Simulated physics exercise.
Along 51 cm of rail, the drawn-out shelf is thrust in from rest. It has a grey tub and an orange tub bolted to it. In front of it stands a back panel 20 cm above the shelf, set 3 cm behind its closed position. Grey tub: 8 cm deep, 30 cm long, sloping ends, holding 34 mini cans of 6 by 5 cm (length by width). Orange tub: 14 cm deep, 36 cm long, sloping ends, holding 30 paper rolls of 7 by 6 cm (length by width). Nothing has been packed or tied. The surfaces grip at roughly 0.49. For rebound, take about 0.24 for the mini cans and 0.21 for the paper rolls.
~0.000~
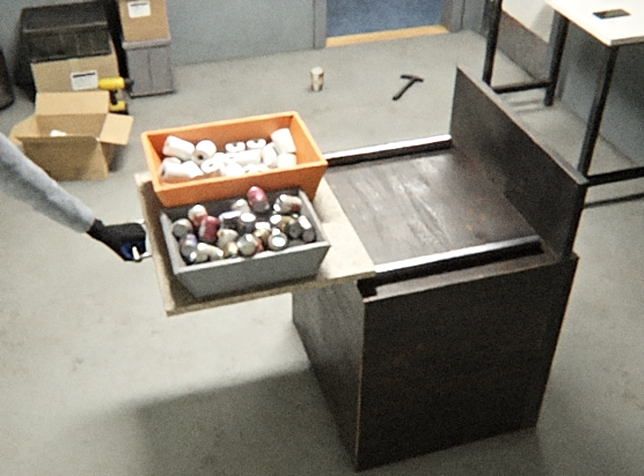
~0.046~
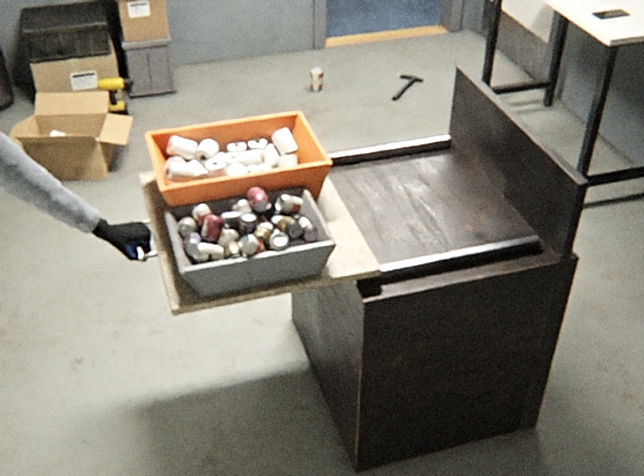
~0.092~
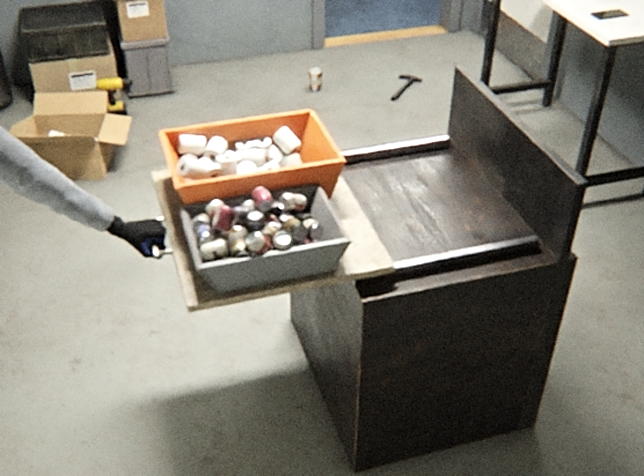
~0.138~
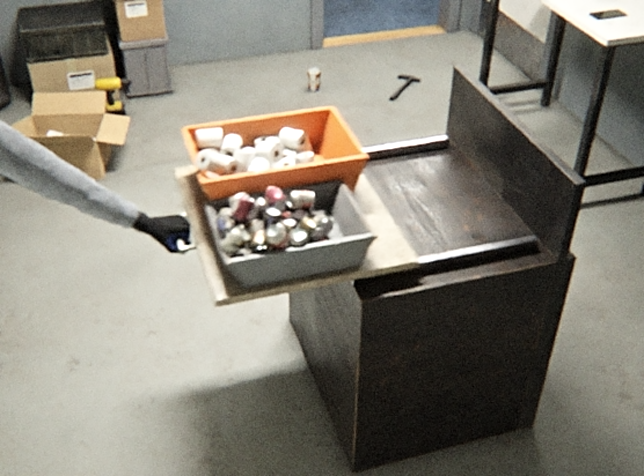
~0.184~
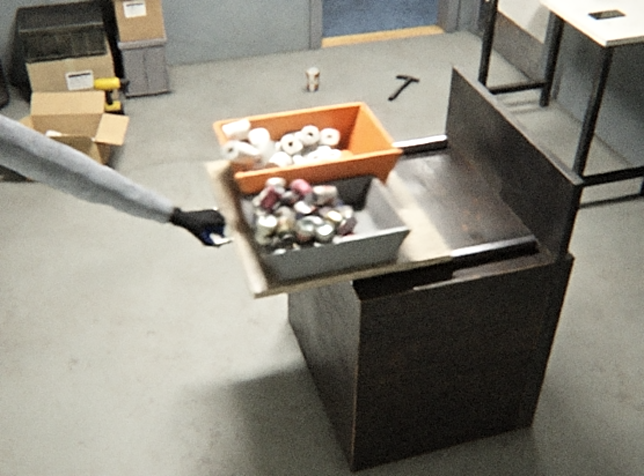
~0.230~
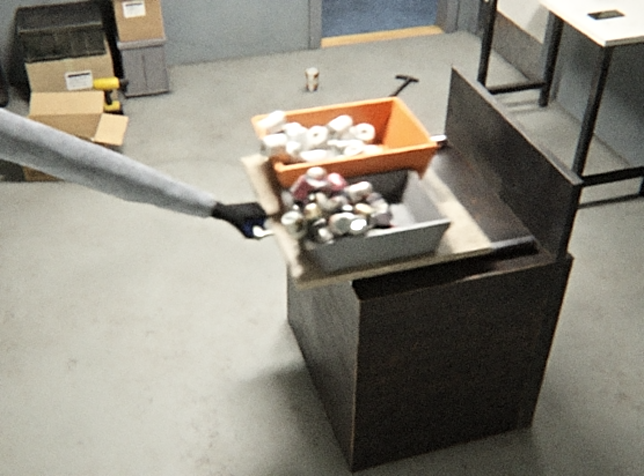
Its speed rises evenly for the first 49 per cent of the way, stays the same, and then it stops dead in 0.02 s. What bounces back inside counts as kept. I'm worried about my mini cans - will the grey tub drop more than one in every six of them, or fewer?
More than one in six will drop out.
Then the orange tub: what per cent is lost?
The orange tub comes in at 10 in a hundred.
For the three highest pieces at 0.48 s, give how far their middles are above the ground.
Around 104 centimetres.
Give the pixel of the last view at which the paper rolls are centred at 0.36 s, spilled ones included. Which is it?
Centre: Around (406, 141) px.
After 0.28 s, the shelf hits its stop.
After 0.36 s, 2 of 34 out of the grey tub and 0 of 30 out of the orange tub.
After 0.48 s, 7 of 34 out of the grey tub and 1 of 30 out of the orange tub.
After 0.70 s, 12 of 34 out of the grey tub and 3 of 30 out of the orange tub.
Final count (at 1.13 s), 12 of 34 out of the grey tub and 3 of 30 out of the orange tub. Asked share, 12 of 34, 35 per cent.
